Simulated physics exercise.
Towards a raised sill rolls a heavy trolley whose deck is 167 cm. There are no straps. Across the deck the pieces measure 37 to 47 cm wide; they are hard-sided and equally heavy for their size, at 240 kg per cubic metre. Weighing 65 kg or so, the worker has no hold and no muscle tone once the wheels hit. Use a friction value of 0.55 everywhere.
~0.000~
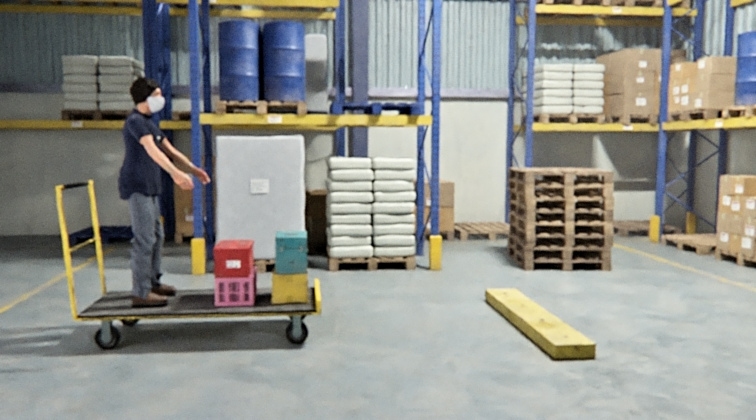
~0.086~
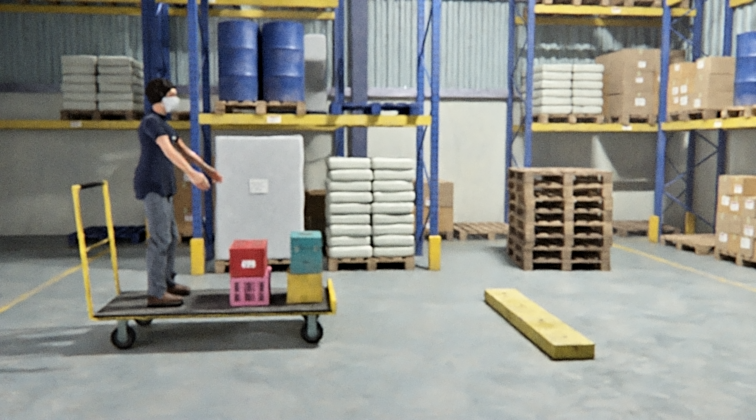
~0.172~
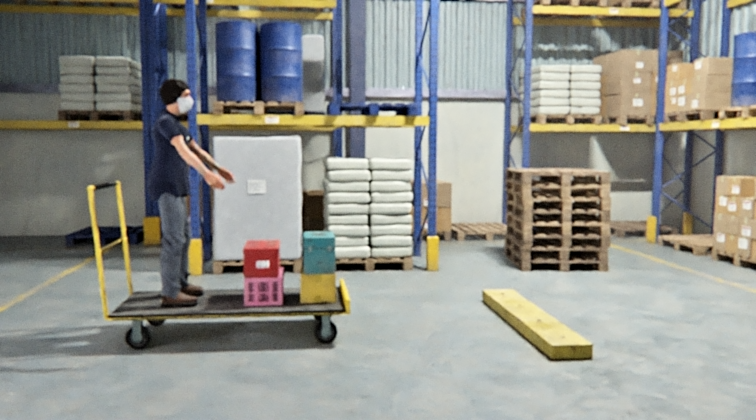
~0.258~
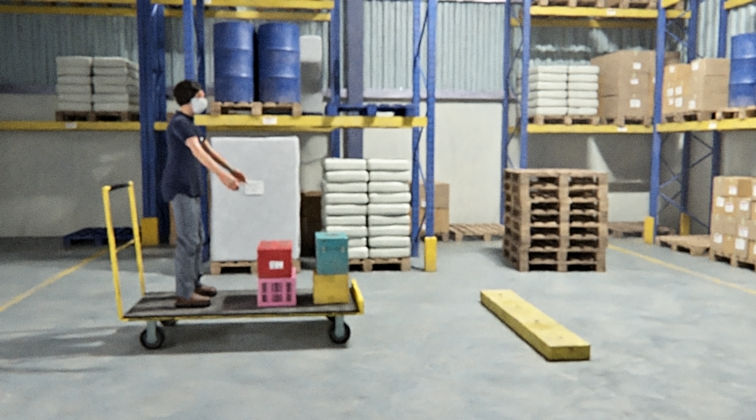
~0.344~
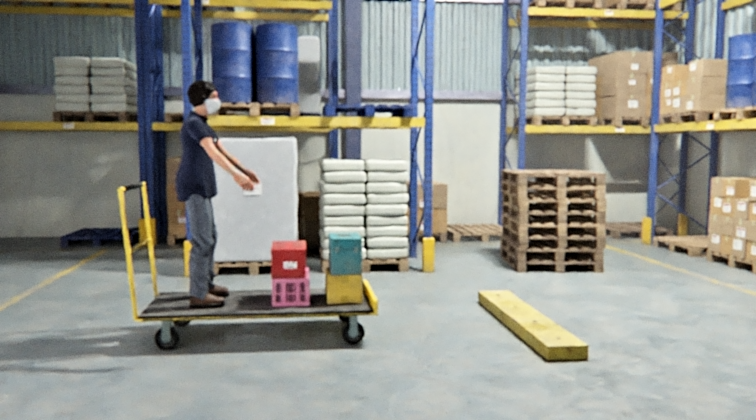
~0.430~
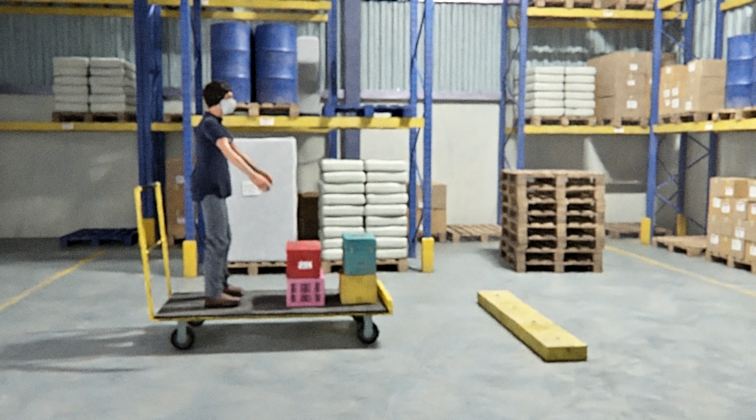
A masked worker stands with arms extended on a platform cart rolling right past warehouse shelves.
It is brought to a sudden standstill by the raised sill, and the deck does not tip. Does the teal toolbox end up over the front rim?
Yes.
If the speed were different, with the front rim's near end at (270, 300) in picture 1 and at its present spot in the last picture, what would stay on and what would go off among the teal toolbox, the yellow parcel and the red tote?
Teal - dropped, yellow - kept, red - kept.
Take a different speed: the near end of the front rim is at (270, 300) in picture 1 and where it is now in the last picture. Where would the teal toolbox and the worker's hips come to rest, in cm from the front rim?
Teal: 90 cm past; hips: 40 cm behind.
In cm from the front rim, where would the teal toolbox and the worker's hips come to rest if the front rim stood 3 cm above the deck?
So the teal one settles 50 cm beyond the rim and the hips 100 cm short of it.
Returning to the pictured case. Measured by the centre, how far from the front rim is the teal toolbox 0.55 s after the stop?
Around 15 cm beyond the front rim.
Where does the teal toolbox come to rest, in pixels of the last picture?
(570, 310).
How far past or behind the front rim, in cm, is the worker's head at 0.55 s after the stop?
30 cm behind it.
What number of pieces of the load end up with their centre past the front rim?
Count of them: 1.
The wheels strike at 1.22 s.
After 1.77 s the teal toolbox is 15 cm past the rim, tilted 95°, near (536, 278) in the last picture's view.
After 2.22 s the teal toolbox is 45 cm past the rim, tilted 175°, near (571, 309) in the last picture's view.
Final state at 3.6 s, past the rim, teal toolbox; behind it, pink crate, yellow parcel, red tote and the worker's hips.
